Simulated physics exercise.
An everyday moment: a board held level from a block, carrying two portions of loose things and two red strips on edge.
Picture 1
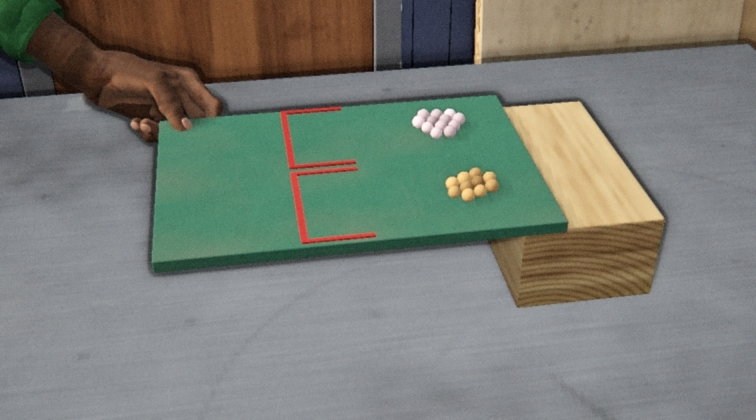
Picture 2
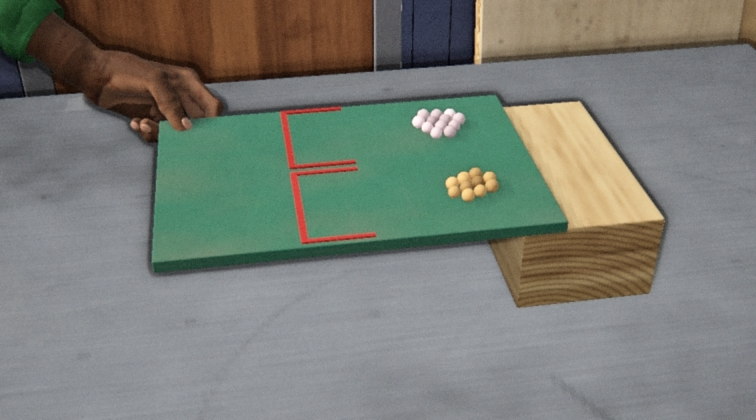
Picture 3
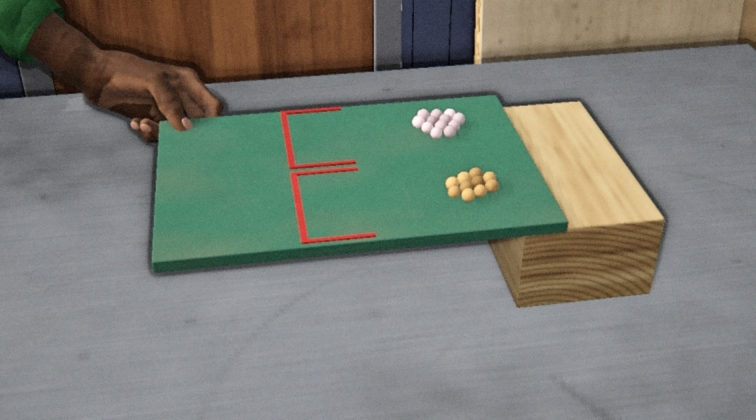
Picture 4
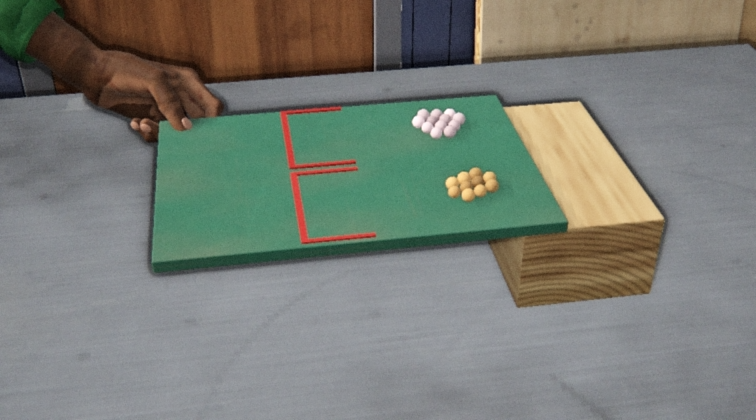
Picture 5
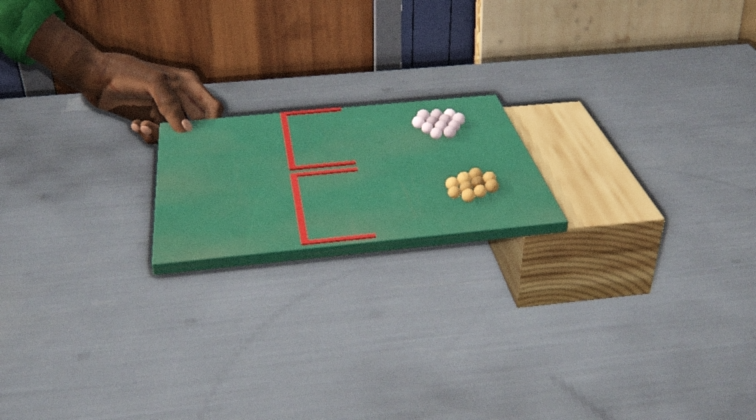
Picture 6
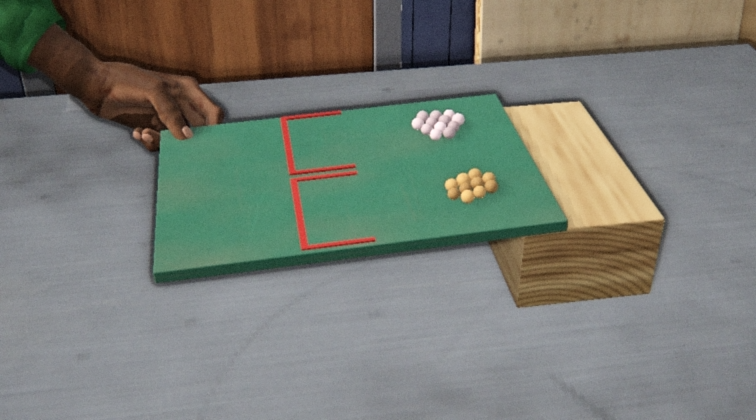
A dark-skinned hand in a green sleeve holds the left end of a green board on a grey tabletop, seen from slightly above by a still camera. The board's right end rests on a pale wooden block, with whitish-pink beads at the back, orange-brown beads in front, and two red brackets left of them. The hand stays still, then lowers the left end very slightly, while the beads keep their places on the board.
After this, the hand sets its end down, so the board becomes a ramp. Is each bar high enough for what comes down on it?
Here the front portion gets over its bar, and the back portion gets over its bar.
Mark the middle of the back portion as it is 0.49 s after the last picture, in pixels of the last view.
Around (367, 151).
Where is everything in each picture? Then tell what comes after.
The first frame shows held end of the board near (165, 260), level; block near (551, 196), about a quarter as high as the board is long; front portion near (478, 182), a few round wooden beads; back portion near (446, 120), a few sugar pearls; front bar near (299, 206), much lower than a piece; back bar near (288, 139), much lower than a piece.
The second frame shows held end of the board near (165, 260), level; back portion near (446, 120).
The third frame shows held end of the board near (165, 260), level; front portion near (478, 182).
The fourth frame shows held end of the board near (165, 260), level; back portion near (446, 120).
The fifth frame shows held end of the board near (165, 261), level; front portion near (478, 183).
The sixth frame shows held end of the board near (167, 270), down by 2°; block near (551, 196); front portion near (477, 183), not moving; back portion near (445, 121), not moving; front bar near (299, 212); back bar near (288, 145).
Then, 0.22 s on from there, board sloping at 8°; front portion where it was; back portion where it was.
Then, 0.49 s on from there, board sloping at 14°; front portion on its way down; back portion on its way down.
Then, 0.79 s on from there, board resting at 16°; front portion the whole lot past its bar; back portion the whole lot past its bar.
In the end, board resting at 16°; front portion the whole lot past its bar; back portion the whole lot past its bar.
